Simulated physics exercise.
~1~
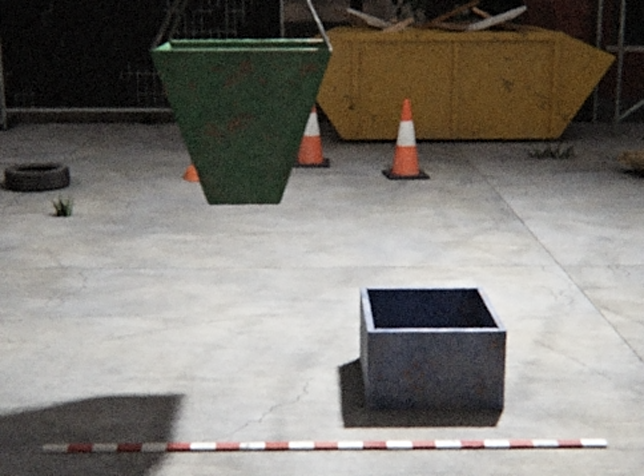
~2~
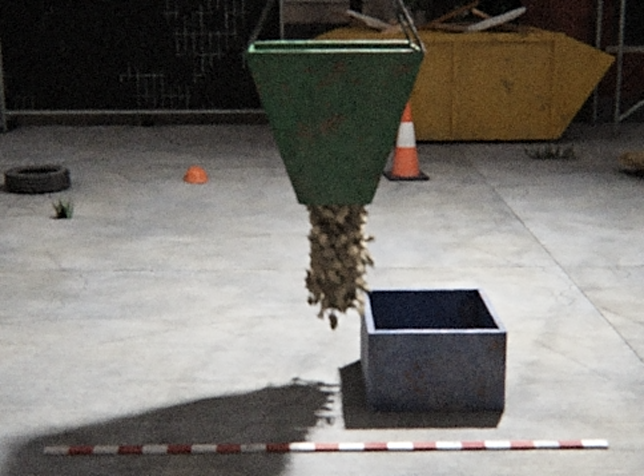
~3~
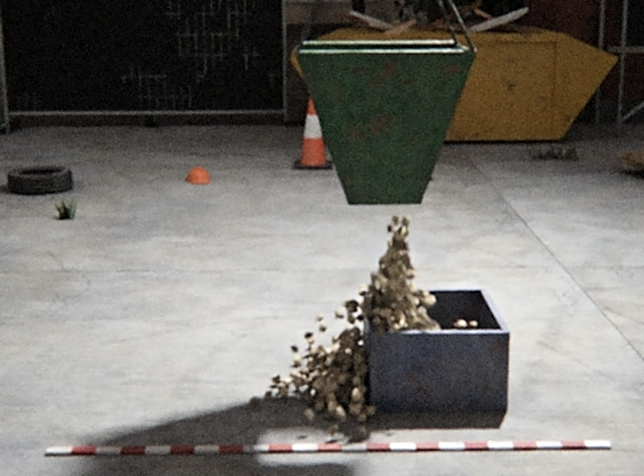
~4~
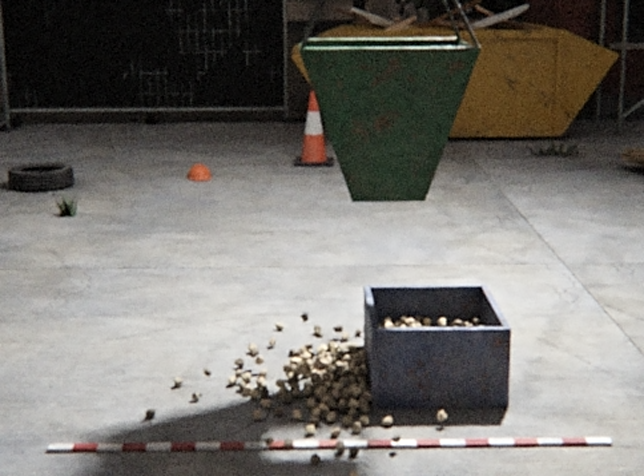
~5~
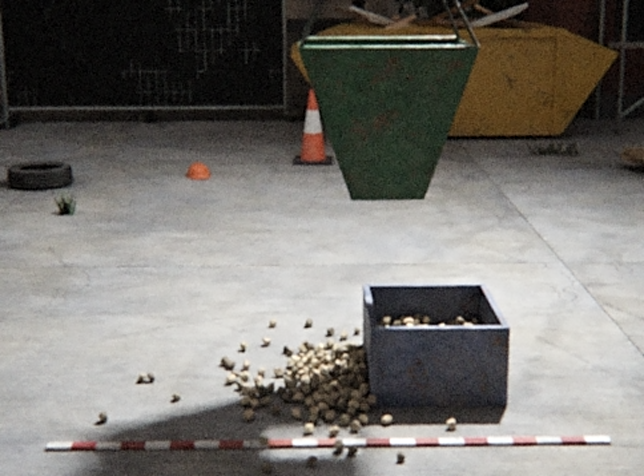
A green hopper moves right, dropping stones that land in and left of a bin.
